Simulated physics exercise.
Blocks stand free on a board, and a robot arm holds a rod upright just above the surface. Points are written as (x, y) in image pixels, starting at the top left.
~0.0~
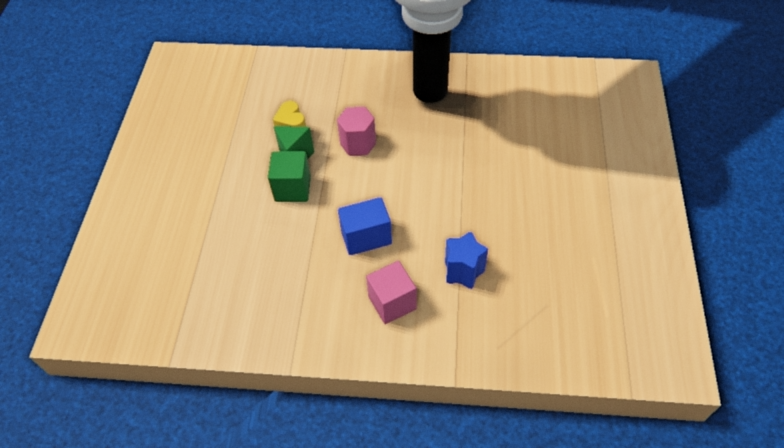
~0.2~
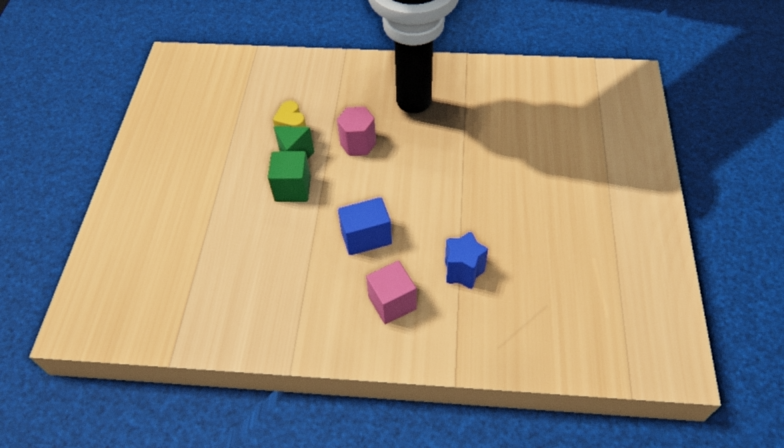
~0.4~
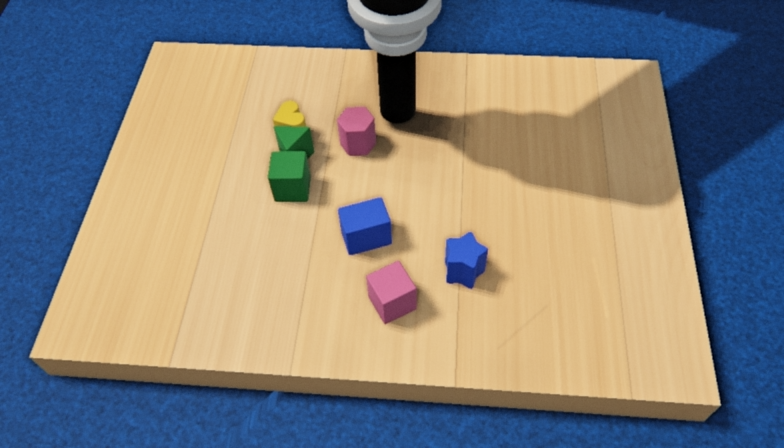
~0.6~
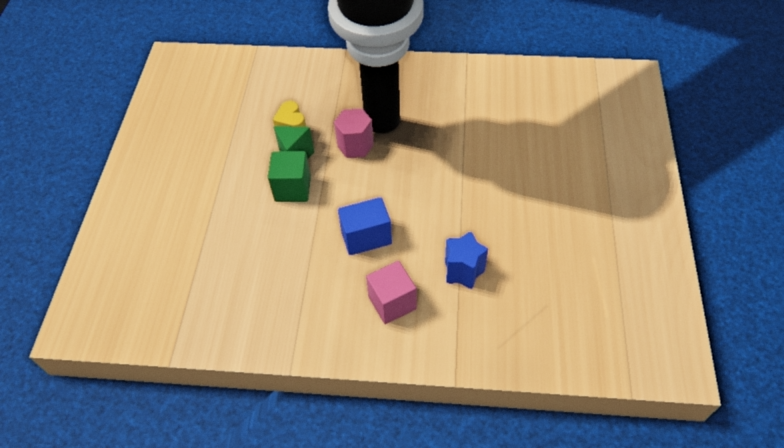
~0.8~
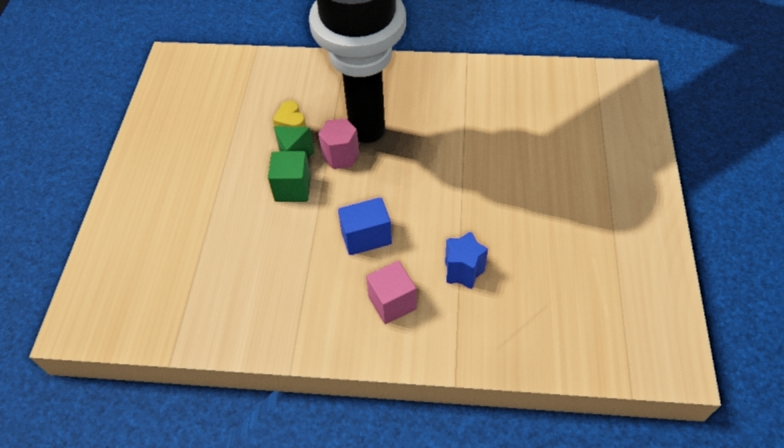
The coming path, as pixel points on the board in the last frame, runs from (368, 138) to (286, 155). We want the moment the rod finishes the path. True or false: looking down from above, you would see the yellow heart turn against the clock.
That is false.
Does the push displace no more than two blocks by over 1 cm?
I expect not.
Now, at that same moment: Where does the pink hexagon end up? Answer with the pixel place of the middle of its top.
I expect it at (304, 154).
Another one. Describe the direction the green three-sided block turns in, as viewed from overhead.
Watching from overhead, you'd notice the green three-sided block rotating counter-clockwise.
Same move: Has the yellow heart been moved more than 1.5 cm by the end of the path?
Answer: Yes.
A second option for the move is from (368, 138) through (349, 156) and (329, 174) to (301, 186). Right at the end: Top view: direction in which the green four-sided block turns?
Viewed from overhead, the green four-sided block winds up turned anticlockwise.
What follows on the original path. Halfway along, rod (326, 140); green four-sided block (279, 173), turned 15° clockwise; green three-sided block (285, 135); pink hexagon (309, 149), turned 45° anticlockwise.
At the end, rod (285, 148); green four-sided block (277, 177), turned 30° clockwise; yellow heart (268, 111), turned 85° clockwise; green three-sided block (252, 148), turned 50° anticlockwise; pink hexagon (304, 154), turned 65° anticlockwise.
